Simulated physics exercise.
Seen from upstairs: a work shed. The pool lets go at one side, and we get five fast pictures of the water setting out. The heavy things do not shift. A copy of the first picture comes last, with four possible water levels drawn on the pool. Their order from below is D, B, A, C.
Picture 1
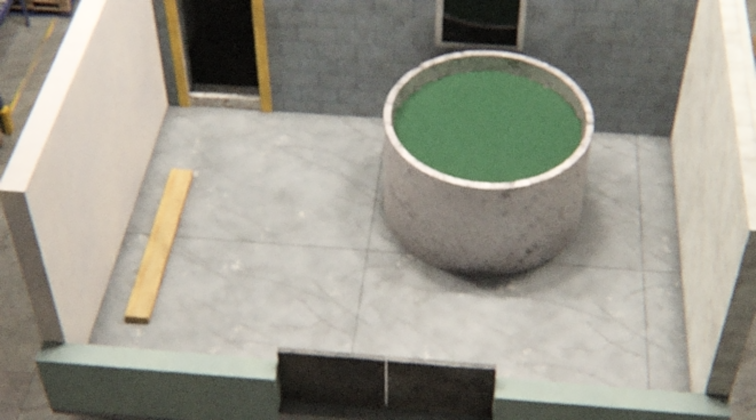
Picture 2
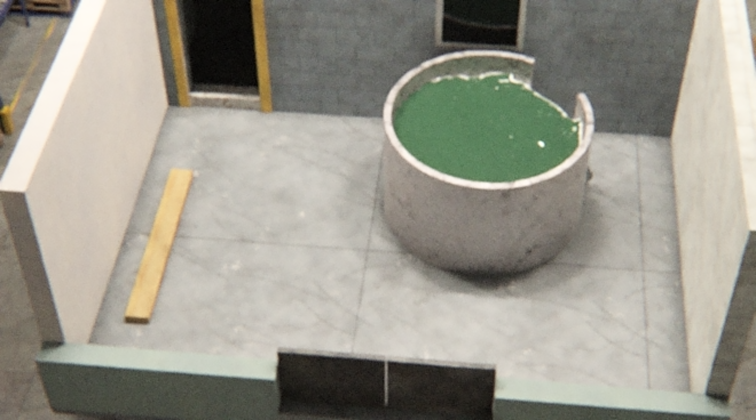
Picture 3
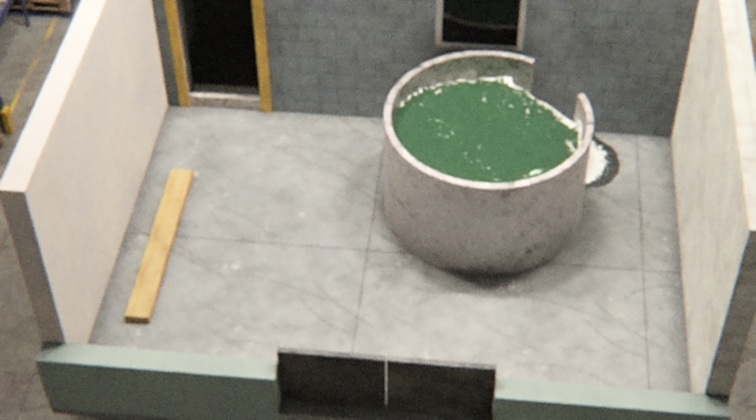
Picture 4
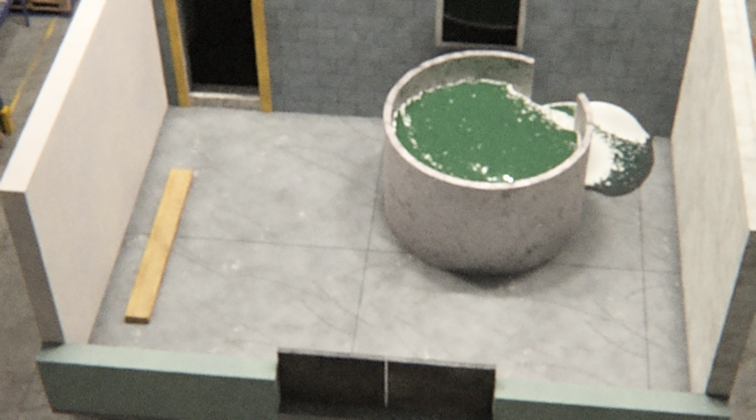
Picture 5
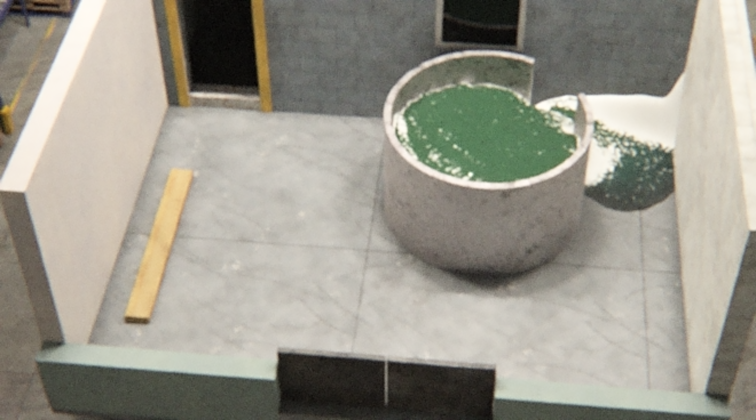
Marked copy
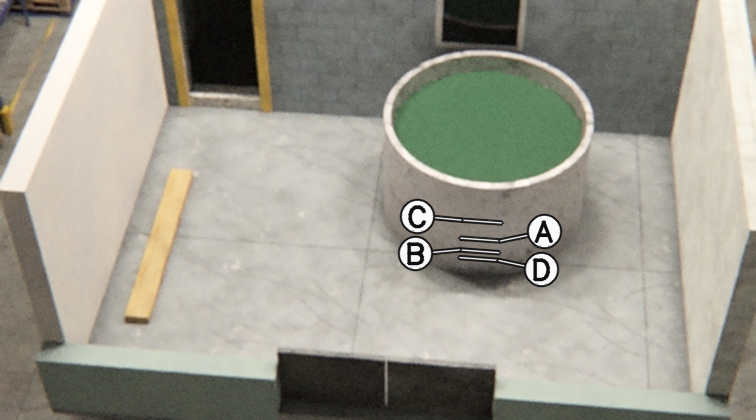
Green water pouring through a gap opening in the round tank's back right rim, spreading across the grey floor to the right wall.
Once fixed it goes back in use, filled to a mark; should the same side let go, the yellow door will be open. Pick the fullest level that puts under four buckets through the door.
C is the one.
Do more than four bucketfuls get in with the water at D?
No, not at all.
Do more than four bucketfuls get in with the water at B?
No, not at all.
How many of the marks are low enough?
All of them.
In white, A at (480, 239); B at (479, 251); C at (481, 221); D at (478, 259); from the bottom up D, B, A, C.
With A, nothing gets over.
With B, nothing gets over.
With C, a splash gets over, under a bucket.
With D, nothing gets over.
